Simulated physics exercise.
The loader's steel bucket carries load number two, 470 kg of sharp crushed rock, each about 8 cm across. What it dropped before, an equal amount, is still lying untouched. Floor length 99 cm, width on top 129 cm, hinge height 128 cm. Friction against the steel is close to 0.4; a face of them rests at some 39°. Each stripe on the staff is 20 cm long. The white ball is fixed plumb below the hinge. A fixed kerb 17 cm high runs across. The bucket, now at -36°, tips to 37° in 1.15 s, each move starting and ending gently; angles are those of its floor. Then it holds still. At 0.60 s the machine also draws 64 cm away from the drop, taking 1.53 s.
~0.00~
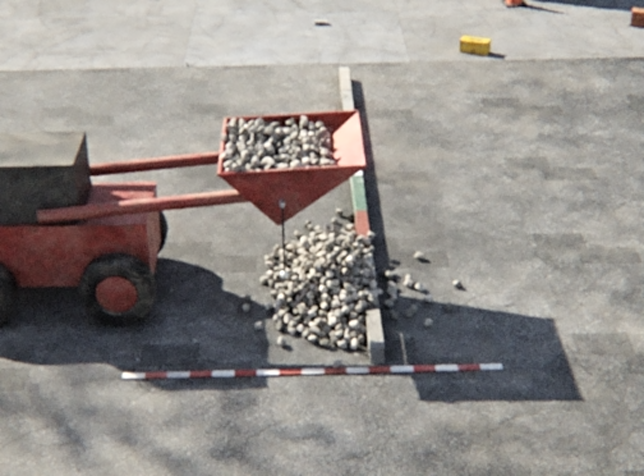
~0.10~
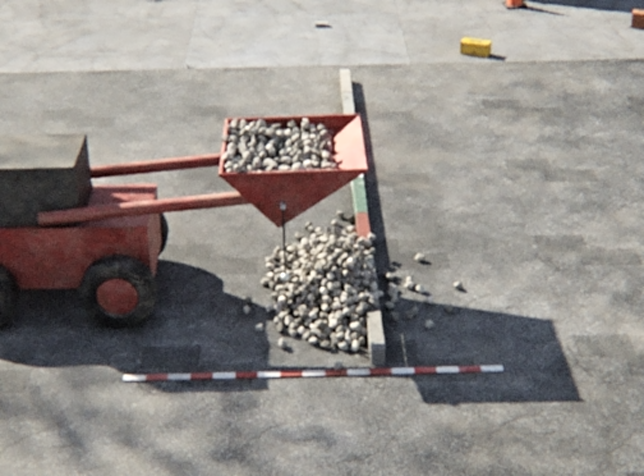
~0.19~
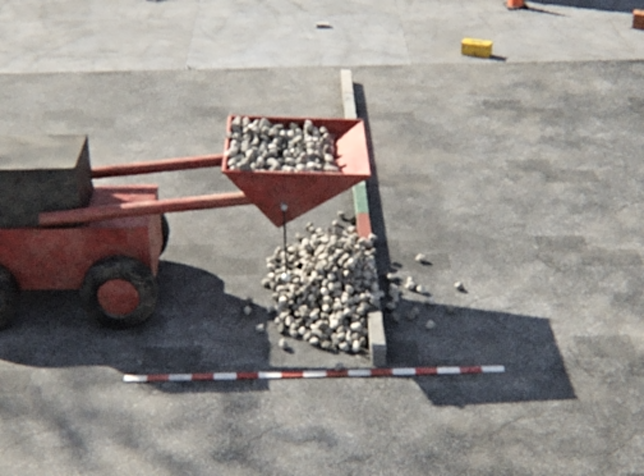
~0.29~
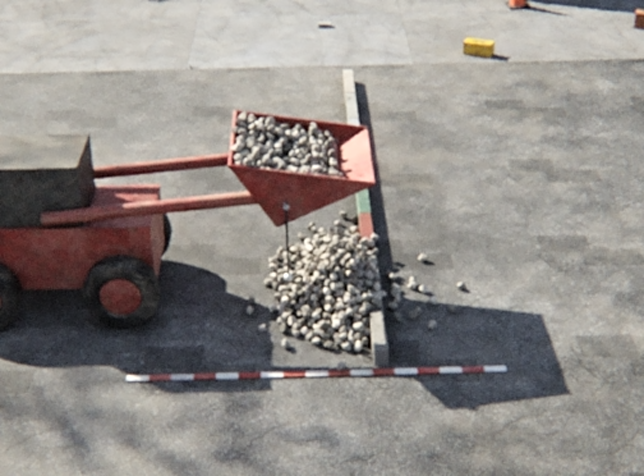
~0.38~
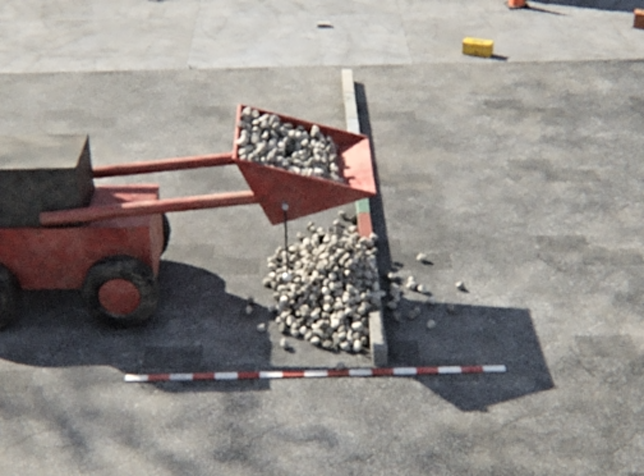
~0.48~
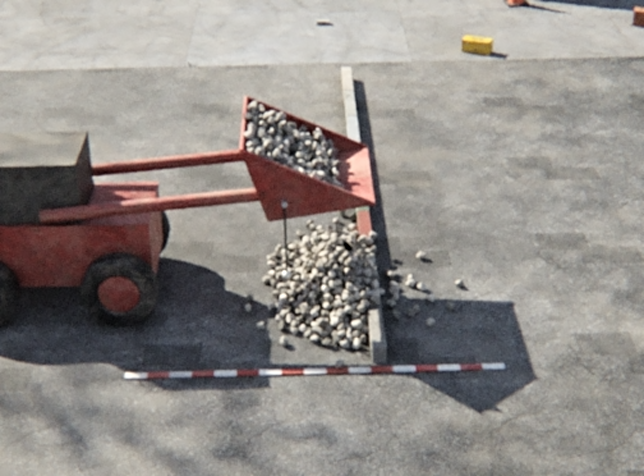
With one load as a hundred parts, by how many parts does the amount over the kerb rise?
Some 21 per cent is added.
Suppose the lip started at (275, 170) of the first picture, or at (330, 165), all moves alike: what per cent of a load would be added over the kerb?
Near 0 per cent from the first place, 0 from the second.
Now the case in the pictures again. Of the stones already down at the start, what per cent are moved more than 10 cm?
About 5 per cent.
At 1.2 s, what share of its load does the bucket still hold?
Roughly 60 per cent is still inside.
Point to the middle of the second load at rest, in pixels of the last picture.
Their middle is at about (333, 269).
After 0.9 s the floor is at 25°; in per cent of one load, 100 in the bucket, 97 on this side of the kerb, 3 over the kerb; the foremost stones are at (430, 292).
After 1.2 s the floor is at 37°; in per cent of one load, 59 in the bucket, 137 on this side of the kerb, 4 over the kerb; the foremost stones are at (430, 292).
After 2.6 s the floor is at 37°; in per cent of one load, 0 in the bucket, 176 on this side of the kerb, 24 over the kerb; the foremost stones are at (471, 276).
After 5.3 s the floor is at 37°; in per cent of one load, 0 in the bucket, 176 on this side of the kerb, 24 over the kerb; the foremost stones are at (471, 276). Net gain over the kerb, 21.
